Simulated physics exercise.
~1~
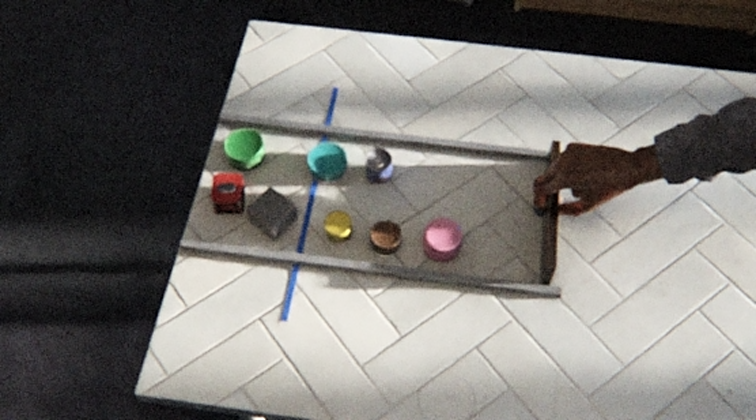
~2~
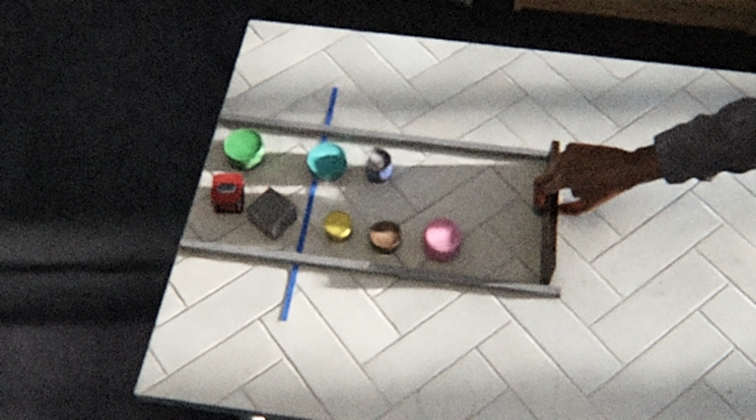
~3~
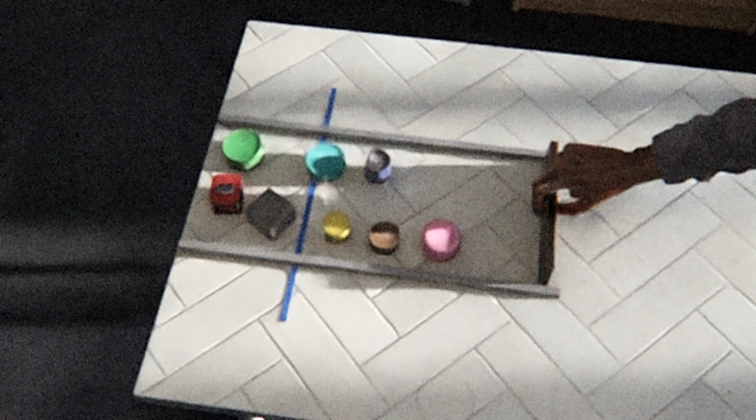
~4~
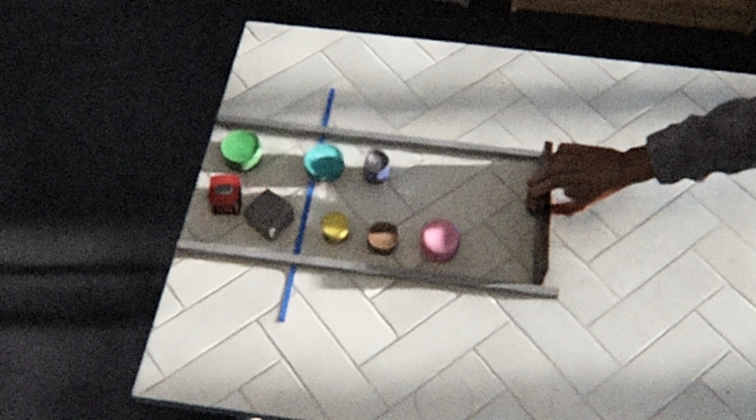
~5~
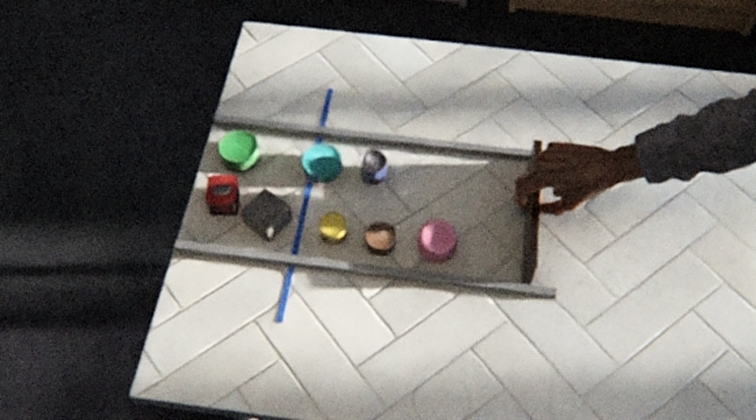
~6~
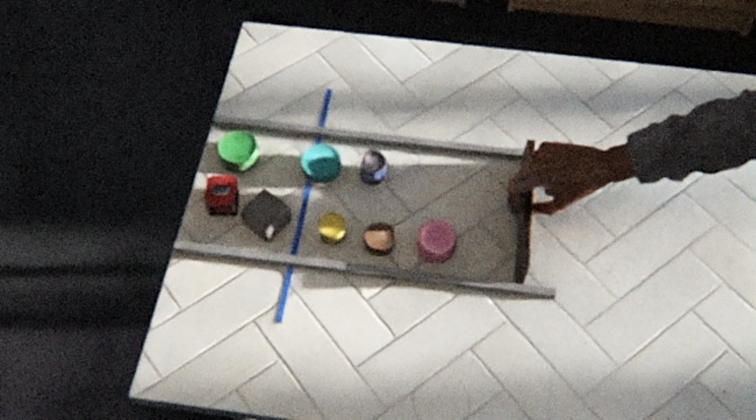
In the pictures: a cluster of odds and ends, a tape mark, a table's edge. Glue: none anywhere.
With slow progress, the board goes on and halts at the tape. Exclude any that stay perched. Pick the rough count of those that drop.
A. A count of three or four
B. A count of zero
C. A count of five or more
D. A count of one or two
A count of zero (B).
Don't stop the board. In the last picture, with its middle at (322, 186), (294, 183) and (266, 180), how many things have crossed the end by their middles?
0; 0; 2.
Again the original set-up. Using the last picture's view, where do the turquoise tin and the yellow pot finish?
The turquoise tin ends at (267, 158) and the yellow pot at (234, 234).
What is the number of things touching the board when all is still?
That makes 2.
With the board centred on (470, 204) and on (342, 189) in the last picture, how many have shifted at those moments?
So far 0, and 7 at the second.
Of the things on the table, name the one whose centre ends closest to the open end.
Answer: The red case.
A little later, none off yet; red case at rest near (223, 196); green tub at rest near (239, 152); grey block at rest near (266, 216).
Next, none off yet; red case shifted a little near (211, 186); green tub at rest near (239, 152); grey block shifted about its own width near (238, 203).
When it is over, the number that fall off is zero.
